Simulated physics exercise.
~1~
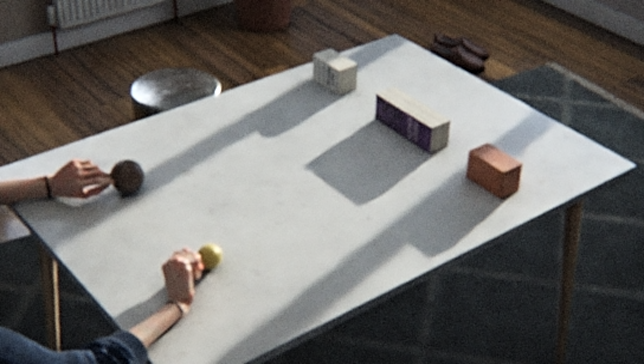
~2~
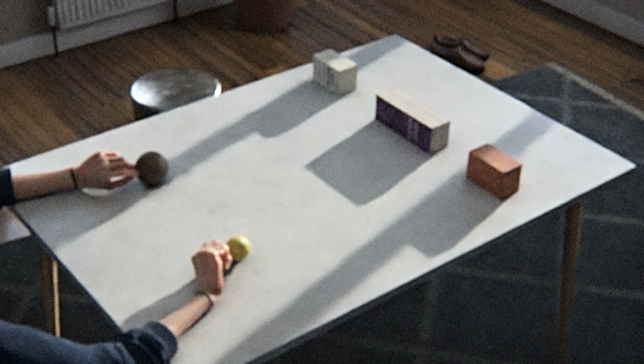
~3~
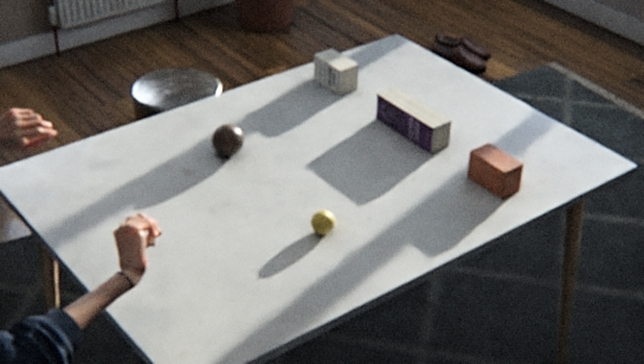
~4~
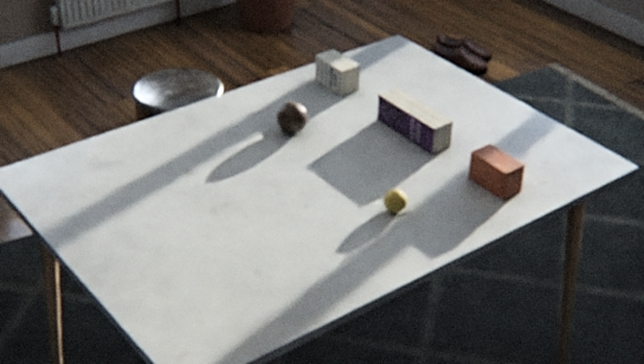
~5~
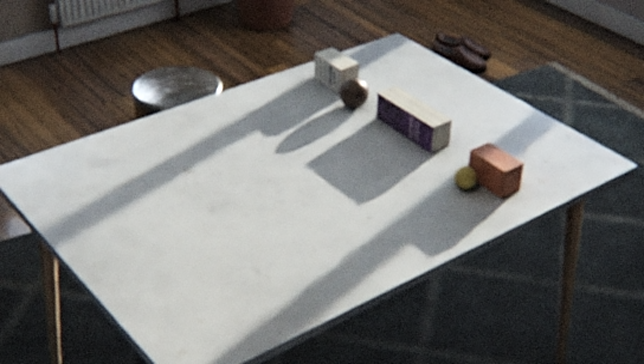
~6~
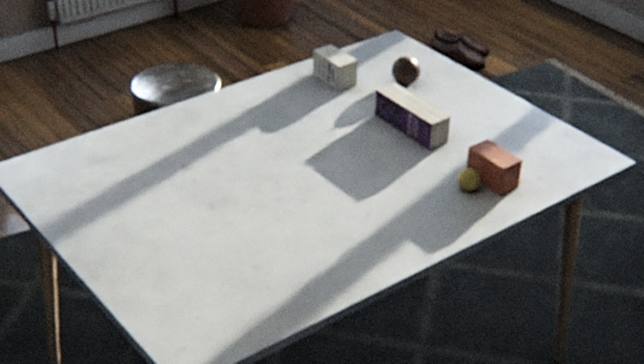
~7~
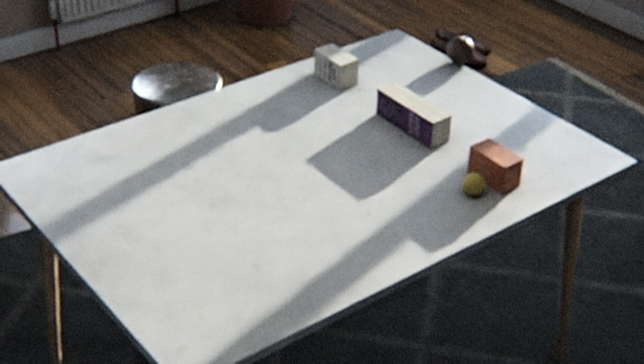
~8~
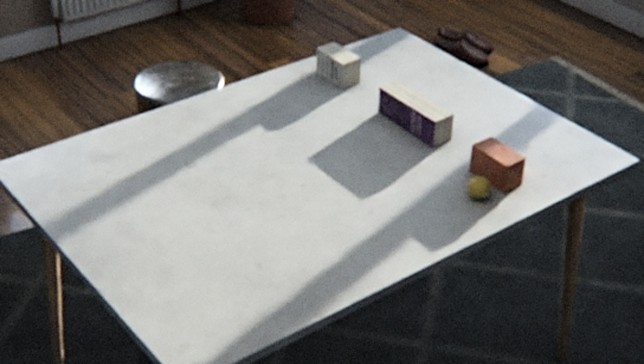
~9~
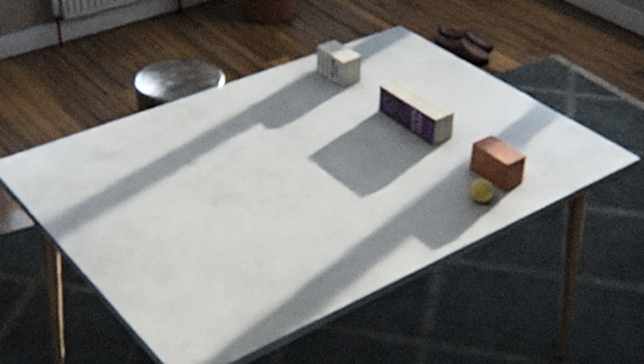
A pale table stands on a dark wood floor beside a dark rug, seen from above at an angle, the view swaying slightly. Toward its far right side sit a white block, a purple and white block and an orange block, casting long shadows. Two hands at the left push a dark brown ball and a small yellow ball, then let go and draw back. Both roll right, the brown ball passing between the white and purple blocks and dropping out of sight past the far edge. The yellow ball meets the orange block, creeps along its front and ends beside it, not getting through.
